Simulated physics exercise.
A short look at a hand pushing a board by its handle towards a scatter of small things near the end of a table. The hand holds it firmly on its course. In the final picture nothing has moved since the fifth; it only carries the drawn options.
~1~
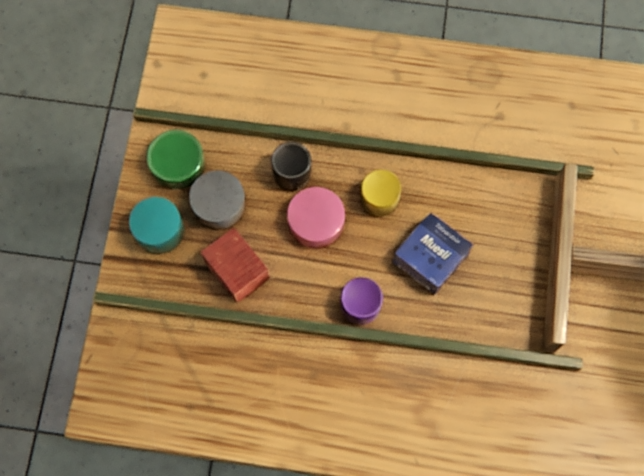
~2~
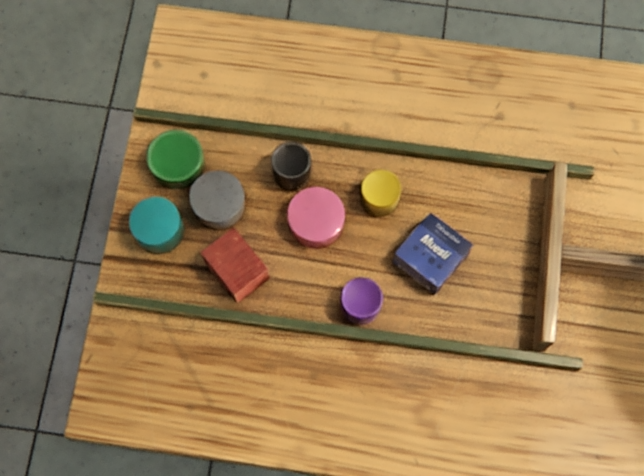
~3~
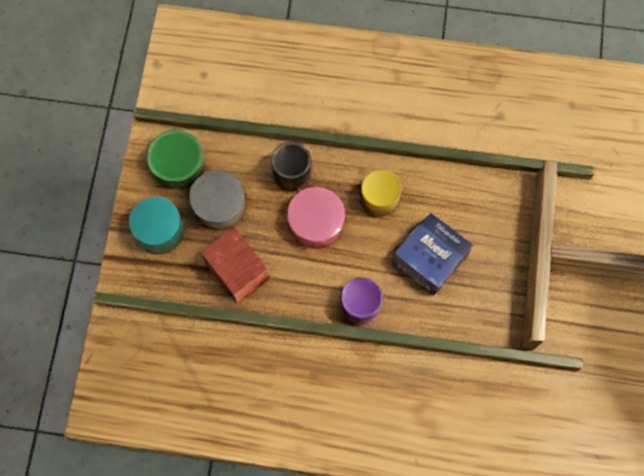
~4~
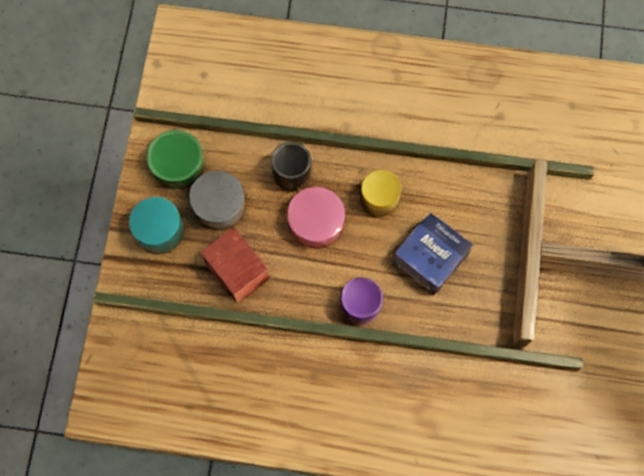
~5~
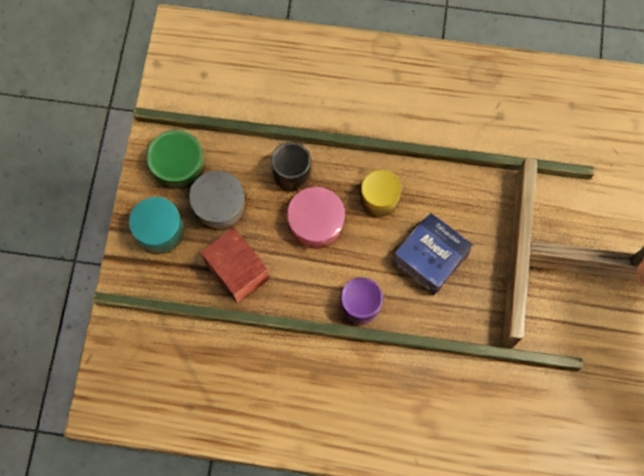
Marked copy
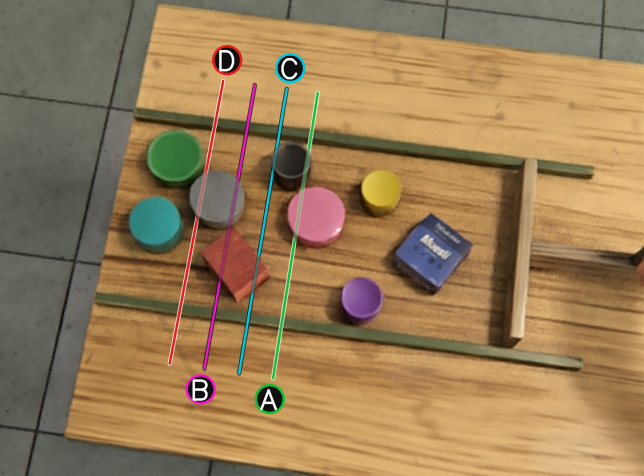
On a wooden tabletop above grey floor tiles, round tubs and pots in several colours, a red block and a blue packet sit between two green rails, with a wooden board to their right. The board slides slowly left by its handle, narrowing the gap to the packet, while the objects stay still.
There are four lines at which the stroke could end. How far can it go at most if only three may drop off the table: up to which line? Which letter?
No fourth one falls up to D.
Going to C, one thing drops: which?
The green jar goes over.
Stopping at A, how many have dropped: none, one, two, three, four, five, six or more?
By then, none.
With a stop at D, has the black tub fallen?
No.
On the copy, A at (296, 229); B at (231, 220); C at (264, 225); D at (198, 216).
On D. First, board (406, 230); blue packet (367, 255); turquoise pot (157, 226).
Then, board (289, 214); green jar (139, 143); turquoise pot (151, 231).
Finally, board (198, 202); turquoise pot over the edge; grey pot over the edge; three fallen.
By contrast, A is within the limit but short; B is within the limit but short; C is within the limit but short.
